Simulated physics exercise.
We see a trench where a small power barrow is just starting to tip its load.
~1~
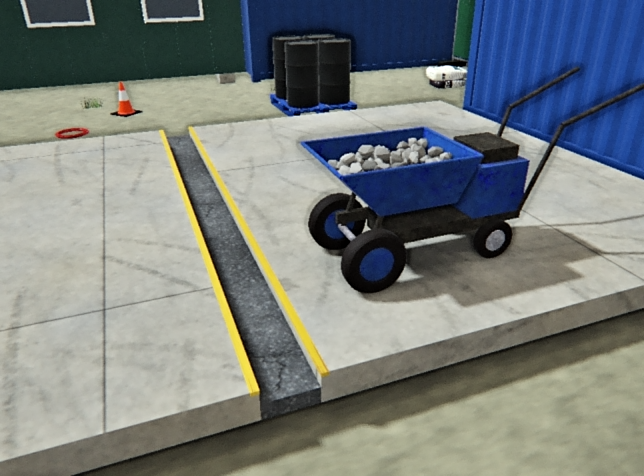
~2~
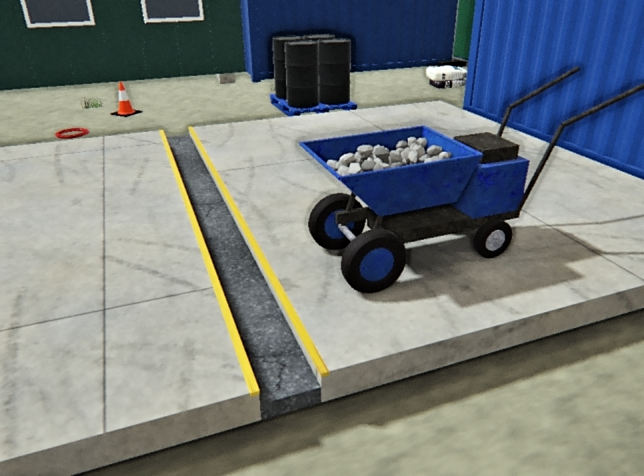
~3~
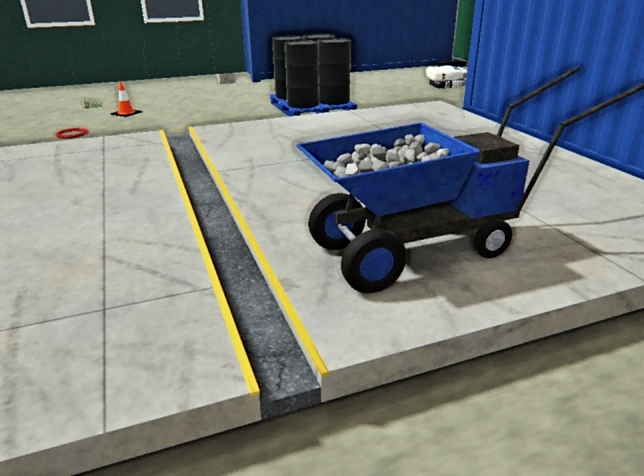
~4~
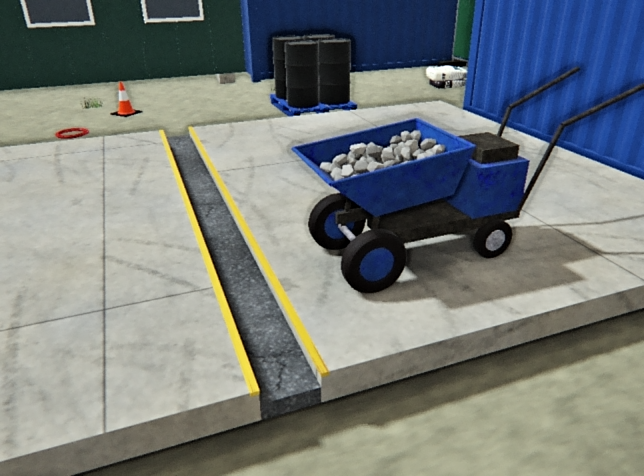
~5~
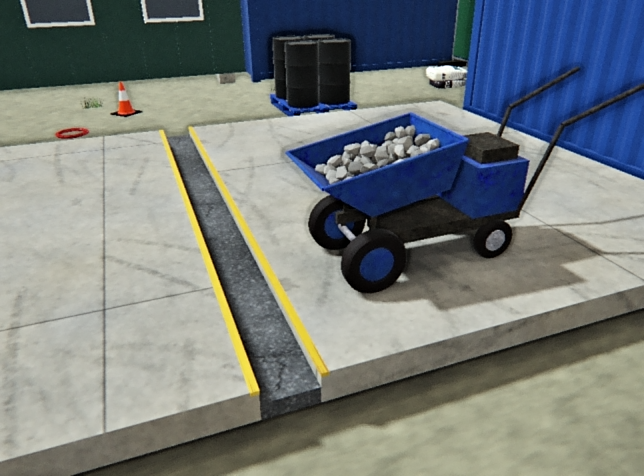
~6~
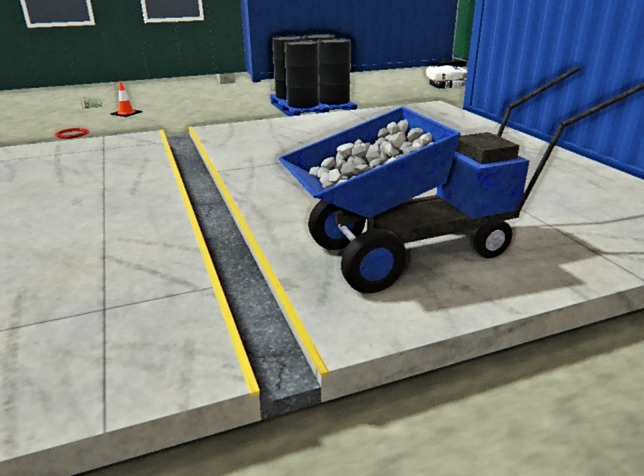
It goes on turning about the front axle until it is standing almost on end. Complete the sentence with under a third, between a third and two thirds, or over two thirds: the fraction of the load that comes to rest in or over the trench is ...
It is between a third and two thirds.
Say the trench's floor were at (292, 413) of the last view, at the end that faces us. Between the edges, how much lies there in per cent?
Around 80 percent.
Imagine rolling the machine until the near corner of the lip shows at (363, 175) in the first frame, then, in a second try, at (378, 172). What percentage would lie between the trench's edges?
First spot: About 60 percent; second spot: About 60 percent.
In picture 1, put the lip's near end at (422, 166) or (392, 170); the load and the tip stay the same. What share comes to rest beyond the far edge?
I'd put it at around 0 percent the first time and 0 percent the second.
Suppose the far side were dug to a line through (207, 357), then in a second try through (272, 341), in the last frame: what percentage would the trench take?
For the first it's 80 per cent, for the second 10 per cent.
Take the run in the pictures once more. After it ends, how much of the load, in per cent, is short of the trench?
Estimate: Some 0 percent.
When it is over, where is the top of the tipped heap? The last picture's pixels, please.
The topmost point rests at roughly pixel (234, 274) in the last view.
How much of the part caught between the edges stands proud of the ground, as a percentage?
30 per cent, near enough.
Soon after the last picture, skip tipped steeply; all in the skip.
A little later, skip tipped right over; about two thirds in the skip; about a quarter in or heaped over the trench; a stray few beyond it.
Later still, skip tipped right over; about a third in the skip; about half in or heaped over the trench; a small part beyond it.
At rest, skip tipped right over; about a third in the skip; about half in or heaped over the trench; a small part beyond it.
